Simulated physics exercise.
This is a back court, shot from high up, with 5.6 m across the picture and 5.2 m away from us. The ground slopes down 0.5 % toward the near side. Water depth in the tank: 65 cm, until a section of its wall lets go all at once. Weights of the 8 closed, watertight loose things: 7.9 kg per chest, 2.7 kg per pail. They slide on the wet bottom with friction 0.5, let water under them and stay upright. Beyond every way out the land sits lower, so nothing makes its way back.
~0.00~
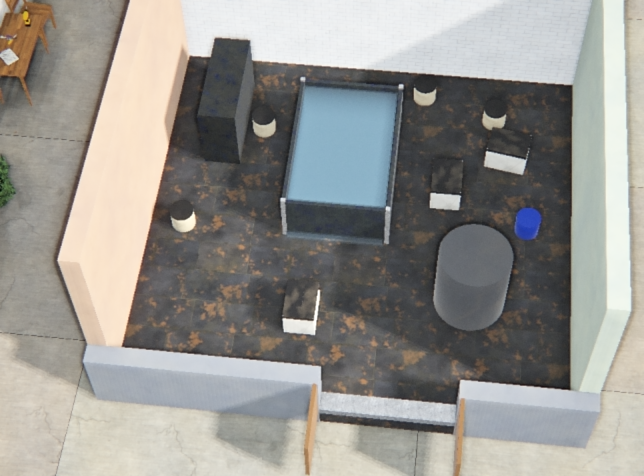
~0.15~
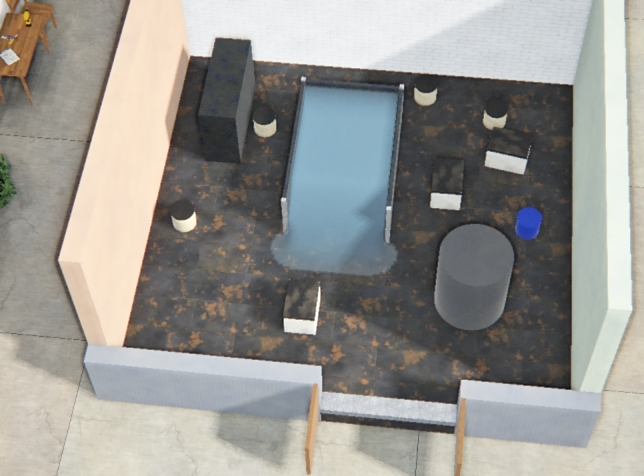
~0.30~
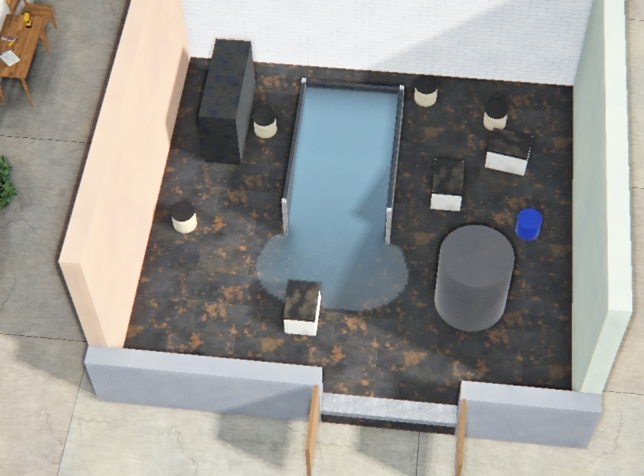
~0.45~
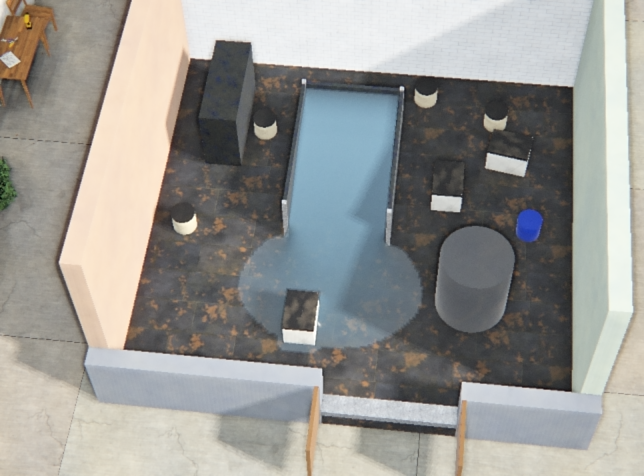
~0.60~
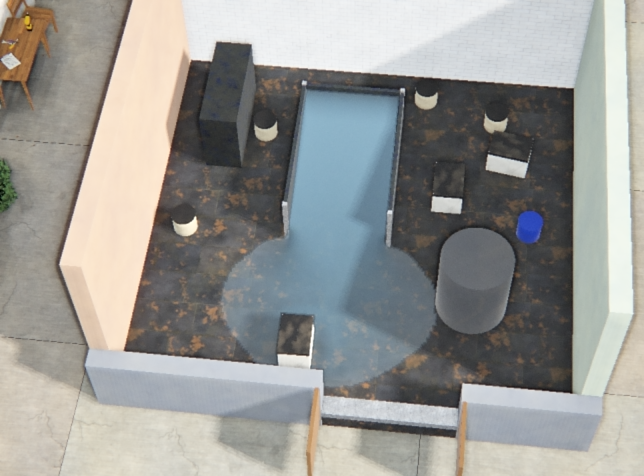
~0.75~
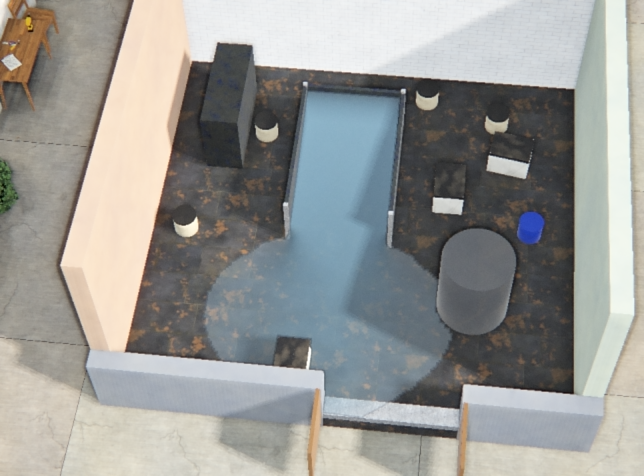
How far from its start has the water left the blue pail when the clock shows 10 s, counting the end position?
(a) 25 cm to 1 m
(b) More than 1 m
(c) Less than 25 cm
Option c: Less than 25 cm.
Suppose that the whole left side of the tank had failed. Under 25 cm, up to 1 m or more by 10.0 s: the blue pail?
My answer is that the blue pail is flushed far out.
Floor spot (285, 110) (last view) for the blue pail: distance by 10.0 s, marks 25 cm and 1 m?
Well, it is shoved a long way.
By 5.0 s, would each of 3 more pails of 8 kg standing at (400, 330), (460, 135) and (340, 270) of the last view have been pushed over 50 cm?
From first to last: Surpasses it, does not reach it, surpasses it.
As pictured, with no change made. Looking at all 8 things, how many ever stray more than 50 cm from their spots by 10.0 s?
I get 4.
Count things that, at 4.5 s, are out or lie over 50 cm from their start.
Count then: 2.
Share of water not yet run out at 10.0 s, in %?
Around 54 per cent of the water is still in there.
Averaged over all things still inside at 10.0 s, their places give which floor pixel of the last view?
Mean position: Approximately (452, 176).
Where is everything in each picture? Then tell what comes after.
The blue pail at (529, 218) rests on the ground; water covers 2.6 m2; 0 of 8 have shifted, in the first frame.
The blue pail at (530, 217) rests on the ground; water covers 3.4 m2; 0 of 8 have shifted, in the second frame.
The blue pail at (530, 218) rests on the ground; water covers 4.4 m2; 0 of 8 have shifted, in the third frame.
The blue pail at (530, 220) rests on the ground; 5.6 m2 under water; 1 of 8 have shifted, in the fourth frame.
The blue pail at (531, 221), on the bottom; water covers 7.0 m2; 1 of 8 have shifted, in the fifth frame.
The blue pail at (532, 222), on the bottom; 8.5 m2 under water; 1 of 8 have shifted, in the sixth frame.
After 2.0 s the blue pail is near (532, 222), 0.0 m from its start, aground; 0 of 8 are out; 1 afloat.
After 4.5 s the blue pail is near (532, 222), 0.0 m from its start, aground; 0 of 8 are out; 2 afloat.
After 7.0 s the blue pail is near (532, 222), 0.0 m from its start, aground; 0 of 8 are out; 2 afloat.
After 10.0 s the blue pail is near (532, 222), 0.0 m from its start, aground; 0 of 8 are out; 2 afloat.
